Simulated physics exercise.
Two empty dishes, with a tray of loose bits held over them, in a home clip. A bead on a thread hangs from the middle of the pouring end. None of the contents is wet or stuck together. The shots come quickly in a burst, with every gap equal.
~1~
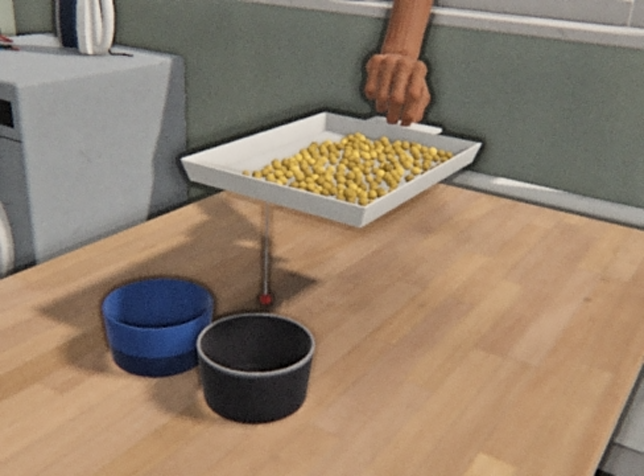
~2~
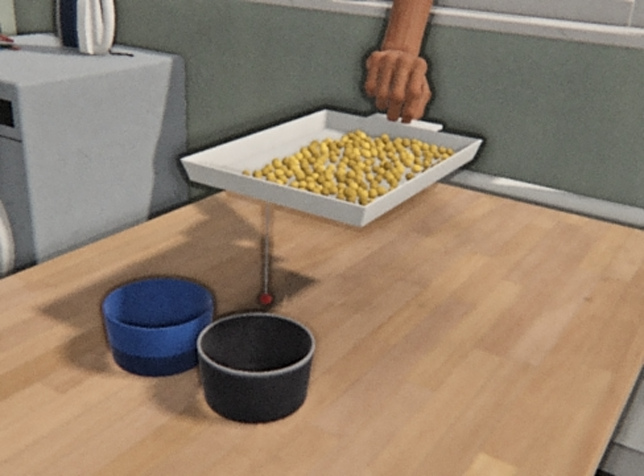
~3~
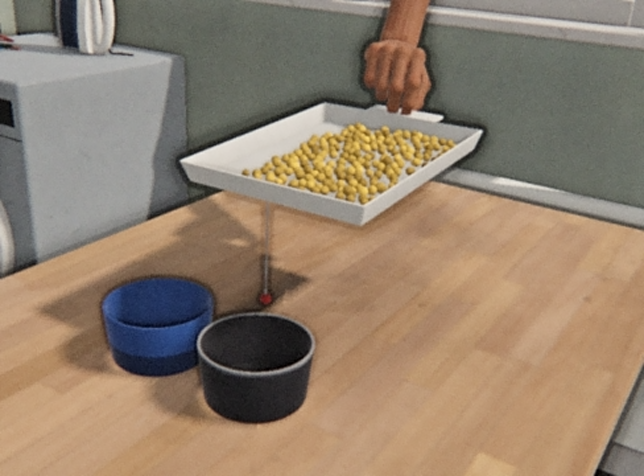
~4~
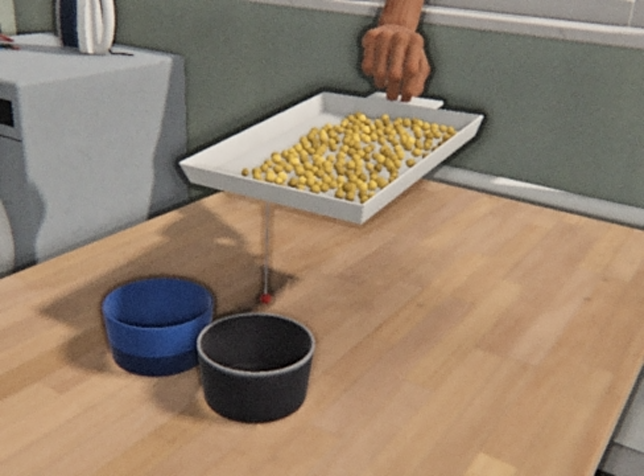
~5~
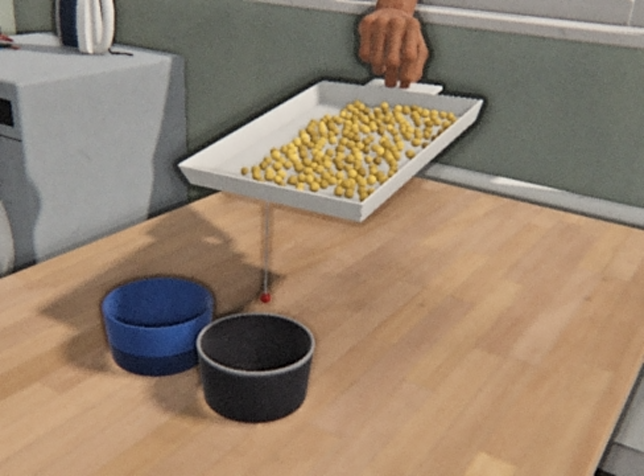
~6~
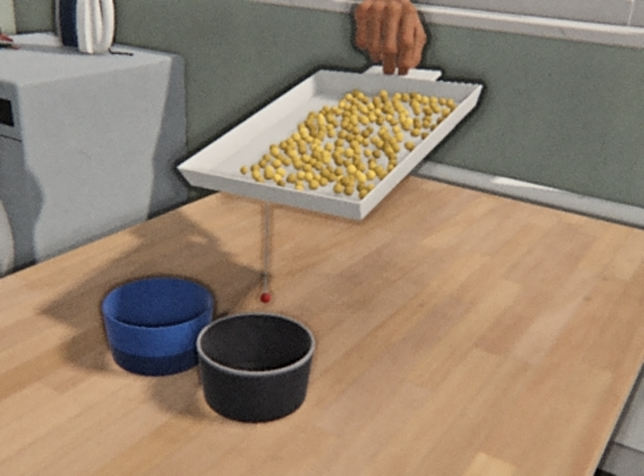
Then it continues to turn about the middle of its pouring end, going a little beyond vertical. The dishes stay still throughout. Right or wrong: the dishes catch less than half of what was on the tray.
Wrong - they catch more than half.
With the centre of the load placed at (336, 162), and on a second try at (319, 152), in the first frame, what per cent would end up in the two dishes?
Near 90 per cent and near 90 per cent.
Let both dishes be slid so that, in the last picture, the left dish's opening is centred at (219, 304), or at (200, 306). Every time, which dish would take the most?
The left-hand one the first time, the left-hand one the second.
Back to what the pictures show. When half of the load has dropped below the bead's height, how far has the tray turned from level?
Around 105°, give or take.
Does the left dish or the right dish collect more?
The one in question is the left-side one.
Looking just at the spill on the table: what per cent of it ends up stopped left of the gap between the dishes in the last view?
I make it about 60 percent or so.
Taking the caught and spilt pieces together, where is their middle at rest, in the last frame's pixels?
It settles centred around (166, 350).
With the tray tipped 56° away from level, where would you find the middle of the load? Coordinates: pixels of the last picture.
Around (262, 158).
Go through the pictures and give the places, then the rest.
The first frame shows corners of the pouring end at (190, 159) and (362, 204), level; middle of the load at (351, 166), puffed corn balls; left dish at (120, 345); right dish at (219, 390); bead on its thread at (265, 299).
The second frame shows corners of the pouring end at (191, 159) and (362, 203), level; middle of the load at (352, 165).
The third frame shows corners of the pouring end at (190, 160) and (361, 202), tipped barely, lowest at the left corner; middle of the load at (352, 160).
The fourth frame shows corners of the pouring end at (189, 162) and (360, 201), tipped a little, lowest at the left corner; middle of the load at (351, 153).
The fifth frame shows corners of the pouring end at (188, 163) and (359, 200), tipped a little, lowest at the left corner; middle of the load at (350, 145).
The sixth frame shows corners of the pouring end at (187, 165) and (358, 198), tipped a little, lowest at the left corner; middle of the load at (350, 138); left dish at (120, 344); right dish at (219, 389).
Soon after the last picture, tray tipped steeply; nearly all on the tray; a stray few in the air.
A little later, tray tipped right over; most on the tray; a stray few in the right dish; a small part in the left dish; a small part in the air.
Later still, tray tipped past a quarter turn; about a quarter in the right dish; about two thirds in the left dish; a small part outside both.
At rest, tray tipped past a quarter turn; about a quarter in the right dish; about two thirds in the left dish; a small part outside both.
